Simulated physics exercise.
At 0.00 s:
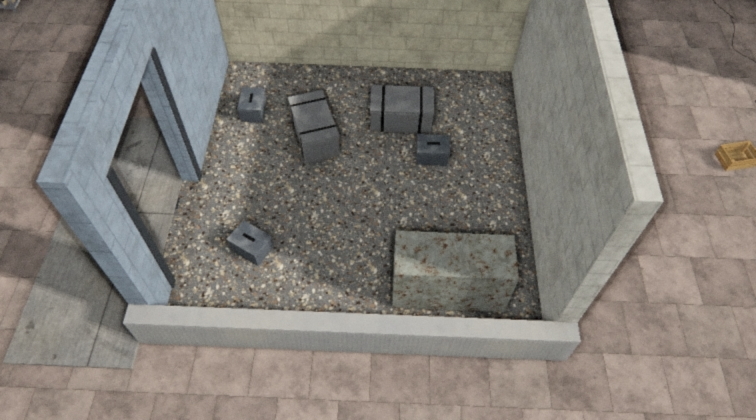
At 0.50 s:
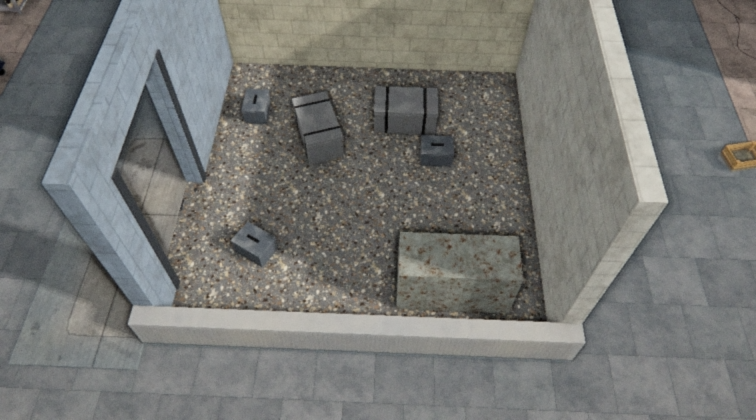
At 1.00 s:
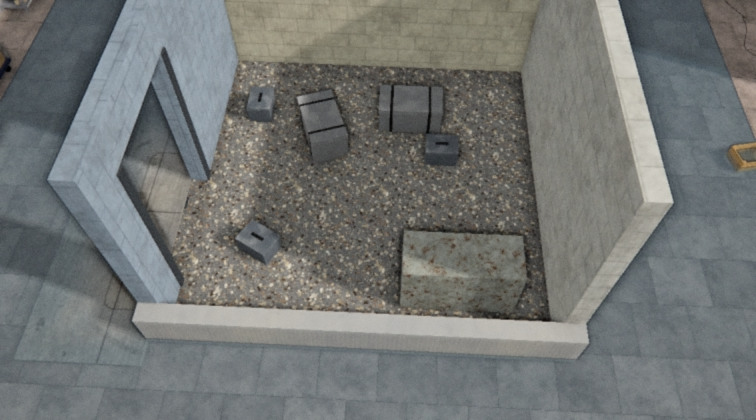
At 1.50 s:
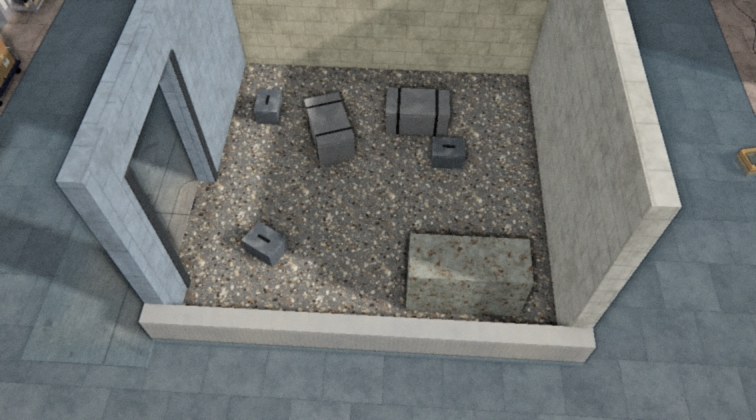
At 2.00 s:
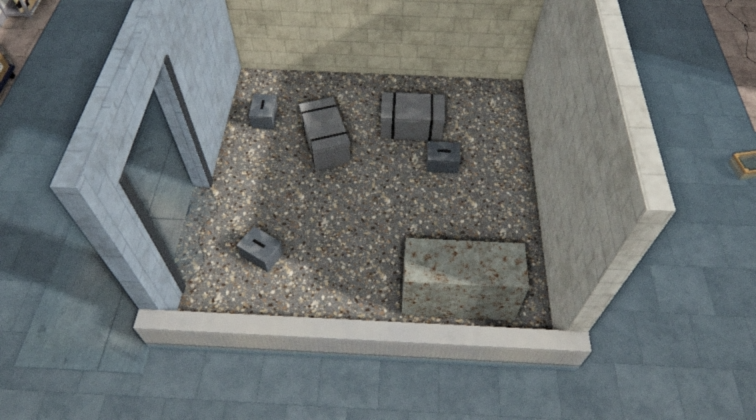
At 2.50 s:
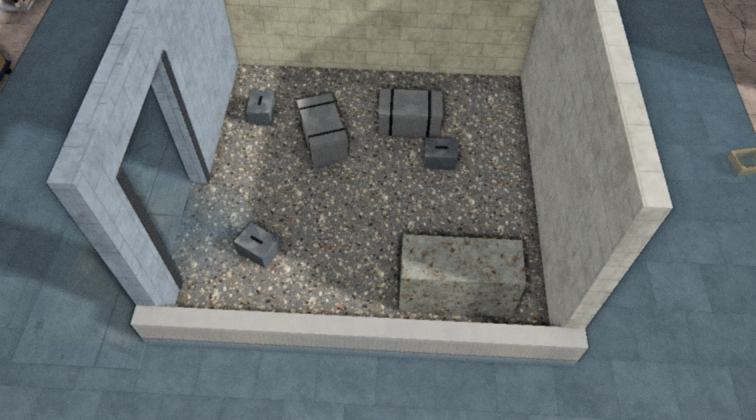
Water spreading over the paving around a small roofless shop, then creeping in through the doorway as boxes inside sit still.
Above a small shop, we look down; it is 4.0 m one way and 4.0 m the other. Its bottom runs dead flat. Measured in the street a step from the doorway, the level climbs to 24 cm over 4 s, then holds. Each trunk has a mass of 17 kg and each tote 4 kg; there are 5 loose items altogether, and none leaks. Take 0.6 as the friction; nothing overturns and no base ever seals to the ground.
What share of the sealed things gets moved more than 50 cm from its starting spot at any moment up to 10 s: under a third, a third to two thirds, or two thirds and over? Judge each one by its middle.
I expect the share that gets shoved will be in the middle band.
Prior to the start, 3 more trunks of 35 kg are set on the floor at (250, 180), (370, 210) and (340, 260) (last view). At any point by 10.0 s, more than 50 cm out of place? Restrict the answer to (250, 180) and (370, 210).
One by one: Below; above.
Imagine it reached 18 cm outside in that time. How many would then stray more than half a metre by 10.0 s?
I count 2 of them in that case.
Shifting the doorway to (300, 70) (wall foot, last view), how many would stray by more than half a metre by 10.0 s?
Count: 3.
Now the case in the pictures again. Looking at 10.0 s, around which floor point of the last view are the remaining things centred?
Mean position approx. (348, 102).
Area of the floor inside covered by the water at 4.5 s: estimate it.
Somewhere around 7.0 m2, roughly.
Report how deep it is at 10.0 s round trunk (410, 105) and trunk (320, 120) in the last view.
First roughly 10 cm, second roughly 7 cm.
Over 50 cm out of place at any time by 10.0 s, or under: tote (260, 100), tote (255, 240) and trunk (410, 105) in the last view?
Order as asked - a smaller shift, a bigger shift, a smaller shift.
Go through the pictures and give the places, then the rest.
In the first frame, a trunk at (402, 99), on the bottom; a tote at (433, 144), on the bottom; 0.0 m2 under water; 0 of 5 have shifted.
In the second frame, a trunk at (406, 100) rests on the ground; a tote at (437, 145), on the bottom; 0.0 m2 under water; 0 of 5 have shifted.
In the third frame, a trunk at (411, 99), on the bottom; a tote at (442, 144), on the bottom; 0.0 m2 under water; 0 of 5 have shifted.
In the fourth frame, a trunk at (418, 101) rests on the ground; a tote at (449, 147) rests on the ground; water covers 0.0 m2; 0 of 5 have shifted.
In the fifth frame, a trunk at (413, 106), on the bottom; a tote at (444, 151), on the bottom; water covers 0.1 m2; 0 of 5 have shifted.
In the sixth frame, a trunk at (411, 103) rests on the ground; a tote at (442, 148), on the bottom; 0.7 m2 under water; 0 of 5 have shifted.
After 3.5 s 1 of 5 are over 50 cm from their spots; 0 afloat.
After 4.5 s 1 of 5 are over 50 cm from their spots; 0 afloat.
After 7.0 s 2 of 5 are over 50 cm from their spots; 2 afloat.
After 10.0 s 2 of 5 are over 50 cm from their spots, and 2 have been at some point; 5 afloat.
